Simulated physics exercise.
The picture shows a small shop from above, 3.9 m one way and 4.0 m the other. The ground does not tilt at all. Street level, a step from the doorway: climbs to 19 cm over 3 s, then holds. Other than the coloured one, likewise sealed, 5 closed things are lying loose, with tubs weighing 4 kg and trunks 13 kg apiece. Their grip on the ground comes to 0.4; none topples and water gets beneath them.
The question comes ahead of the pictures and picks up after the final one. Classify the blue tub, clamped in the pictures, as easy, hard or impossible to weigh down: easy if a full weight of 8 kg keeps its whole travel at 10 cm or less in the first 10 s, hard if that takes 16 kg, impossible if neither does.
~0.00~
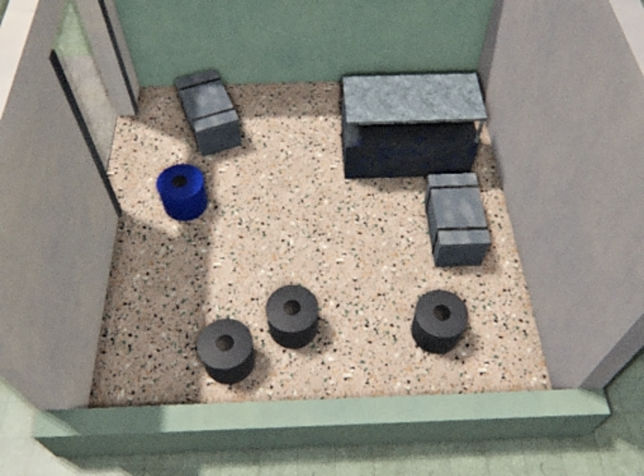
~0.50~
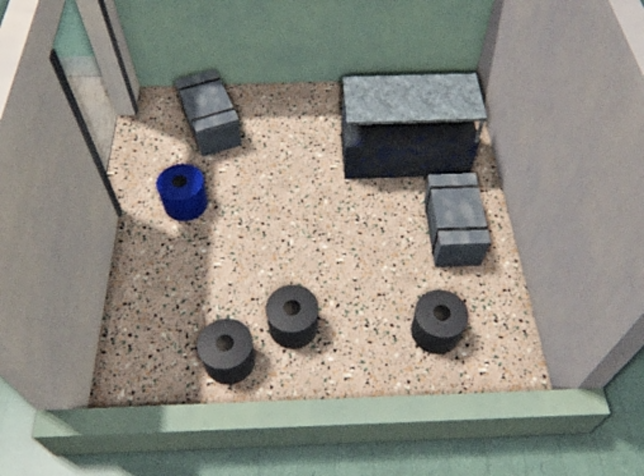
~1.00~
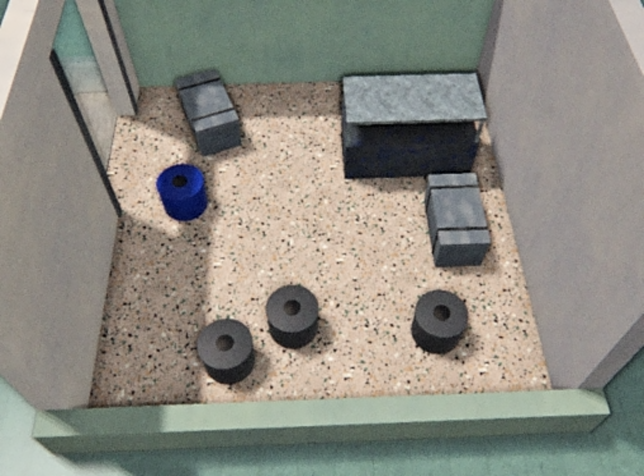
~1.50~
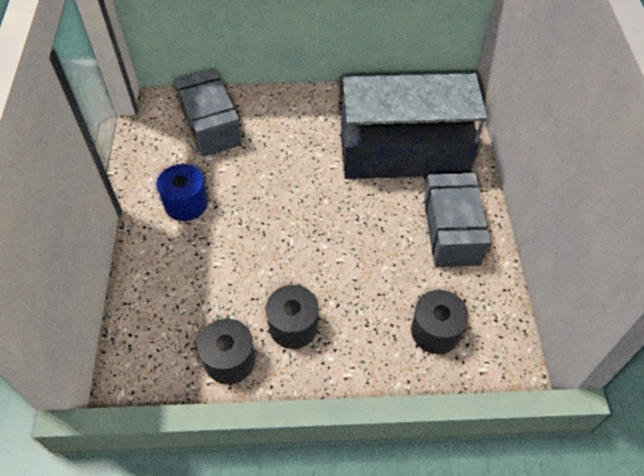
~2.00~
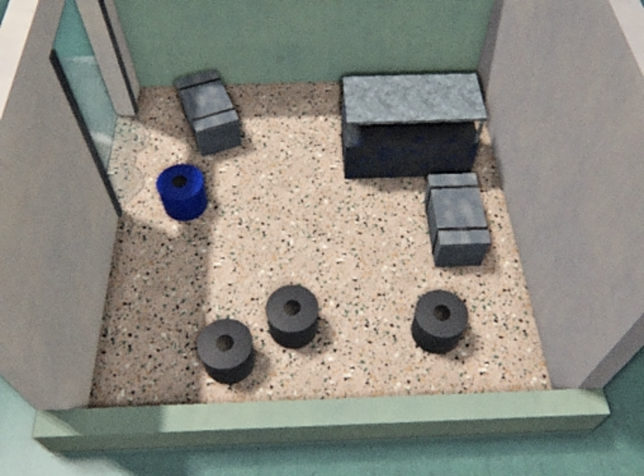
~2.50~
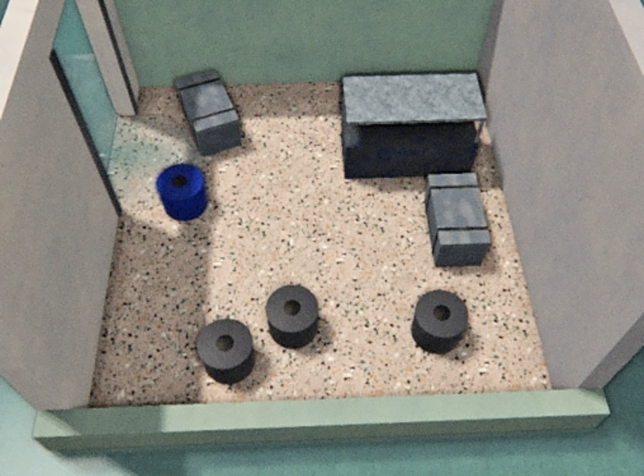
Impossible.
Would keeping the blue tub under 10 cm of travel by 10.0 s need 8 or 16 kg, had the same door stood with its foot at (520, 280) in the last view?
Okay, so both masses fail.
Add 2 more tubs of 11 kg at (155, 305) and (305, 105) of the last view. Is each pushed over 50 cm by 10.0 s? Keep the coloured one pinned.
Below, beyond.
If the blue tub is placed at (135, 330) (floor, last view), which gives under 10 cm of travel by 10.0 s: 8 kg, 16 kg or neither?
Short answer: Any load.
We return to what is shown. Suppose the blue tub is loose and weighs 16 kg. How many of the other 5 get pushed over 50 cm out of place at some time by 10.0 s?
I make that 3.
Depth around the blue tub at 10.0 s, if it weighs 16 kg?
Depth: Approx. 5 cm.
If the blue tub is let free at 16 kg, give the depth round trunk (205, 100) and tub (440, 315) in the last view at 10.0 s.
Close to 13 and 7 centimetres.
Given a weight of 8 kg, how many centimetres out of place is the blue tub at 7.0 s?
Close to 100 centimetres.
After 3.5 s the blue tub would be 15 cm from its start with 8 kg and 1 cm from its start with 16 kg; 5 cm of water round it then.
After 4.5 s the blue tub would be 73 cm from its start with 8 kg and 31 cm from its start with 16 kg; 5 cm of water round it then.
After 7.0 s the blue tub would be 93 cm from its start with 8 kg and 39 cm from its start with 16 kg; 5 cm of water round it then.
After 10.0 s the blue tub would be 94 cm from its start with 8 kg and 39 cm from its start with 16 kg; 5 cm of water round it then.
